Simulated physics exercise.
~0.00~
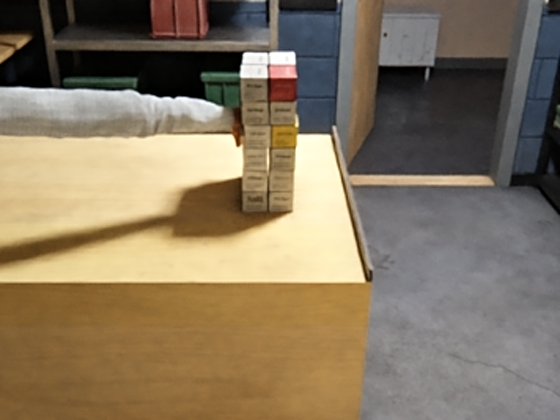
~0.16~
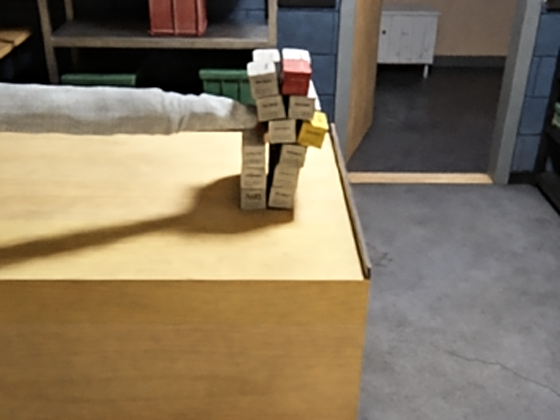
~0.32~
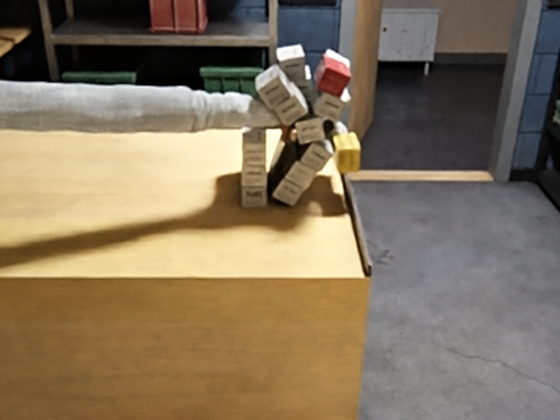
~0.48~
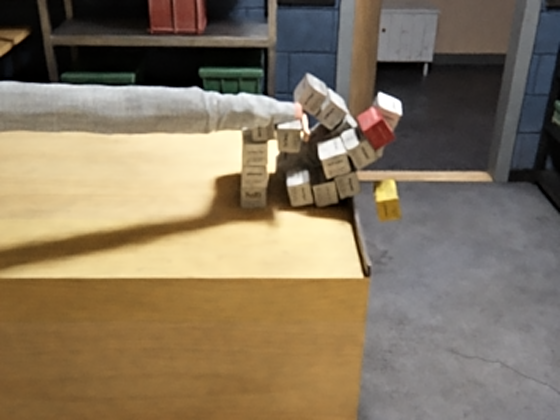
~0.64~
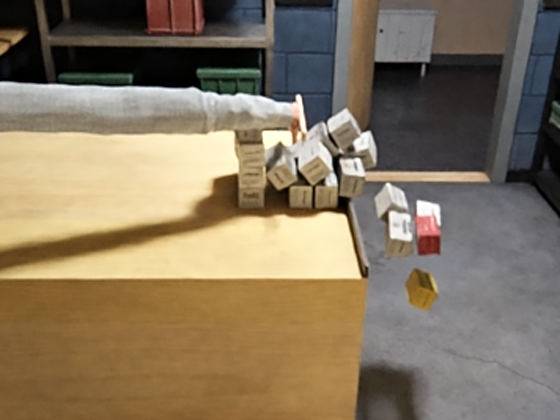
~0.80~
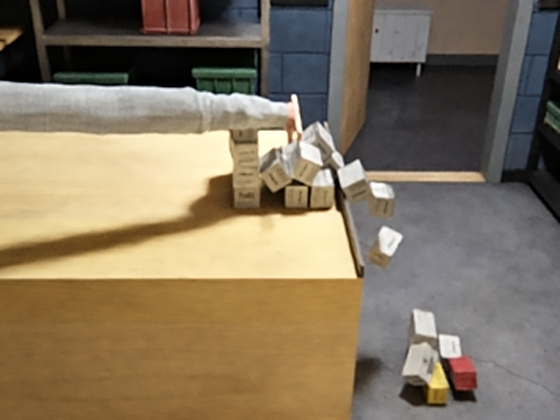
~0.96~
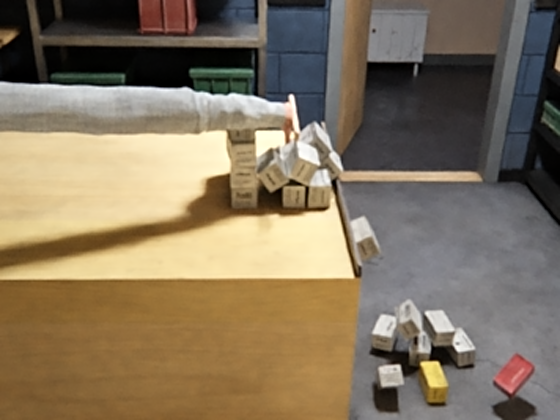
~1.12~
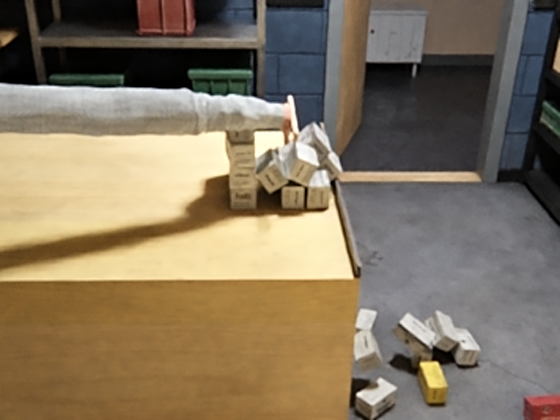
An arm pushes a stack of small boxes rightward, toppling it and spilling several onto the floor.
